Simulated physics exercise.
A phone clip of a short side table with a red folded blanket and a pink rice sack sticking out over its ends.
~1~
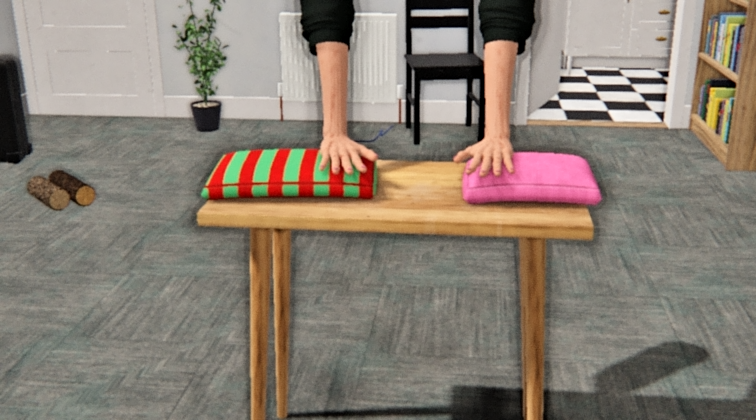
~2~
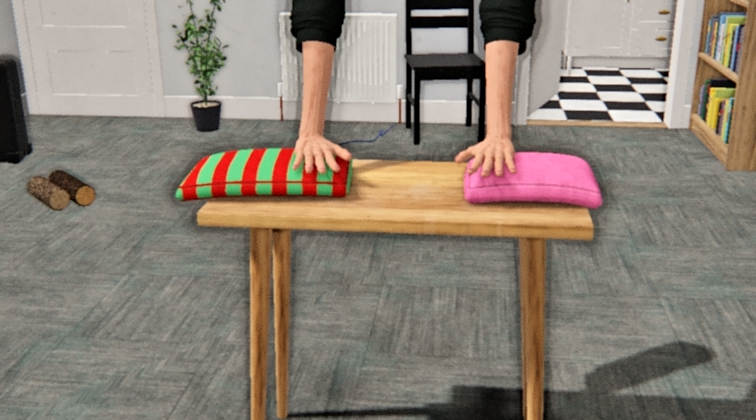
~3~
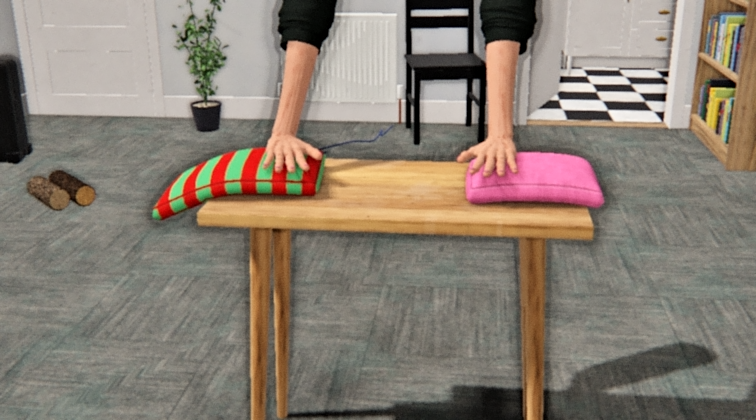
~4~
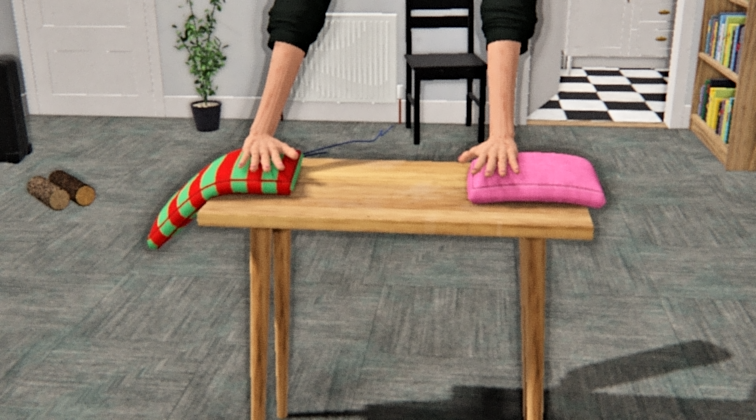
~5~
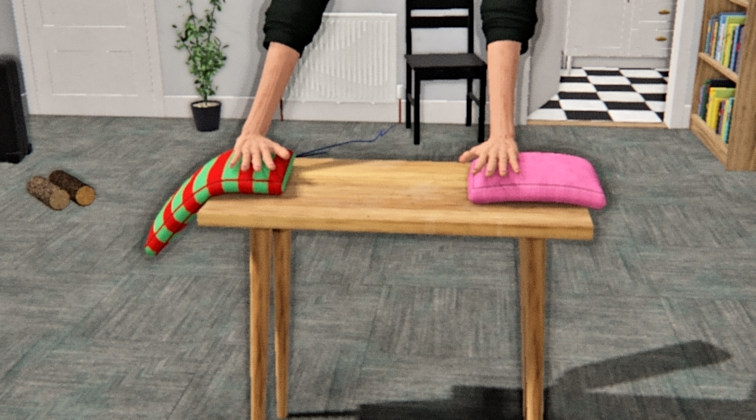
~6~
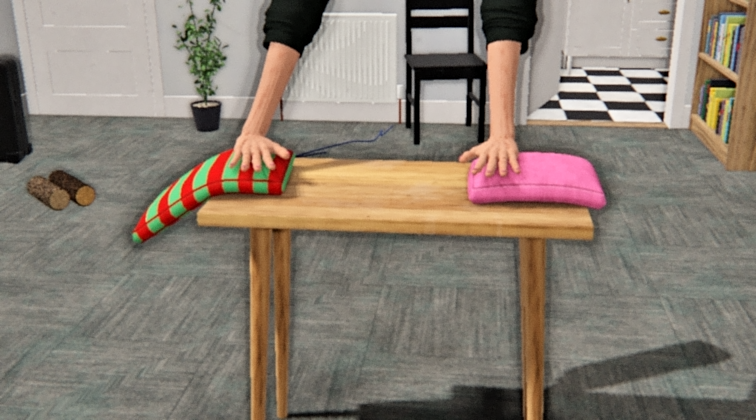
A red and green striped folded blanket was pushed left by a hand until well over half drooped past the table's edge, while the other hand rested on a pink sack that barely shifted right.
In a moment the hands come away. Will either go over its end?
In the end the red folded blanket tips over and falls; the pink rice sack holds its place.
Then, 0.38 s later than the last view, folded blanket falling near (203, 229); rice sack at rest.
Then, 0.66 s later than the last view, folded blanket on the floor; rice sack at rest.
Finally, folded blanket on the floor; rice sack at rest. The red folded blanket goes down and the pink rice sack stays up there.
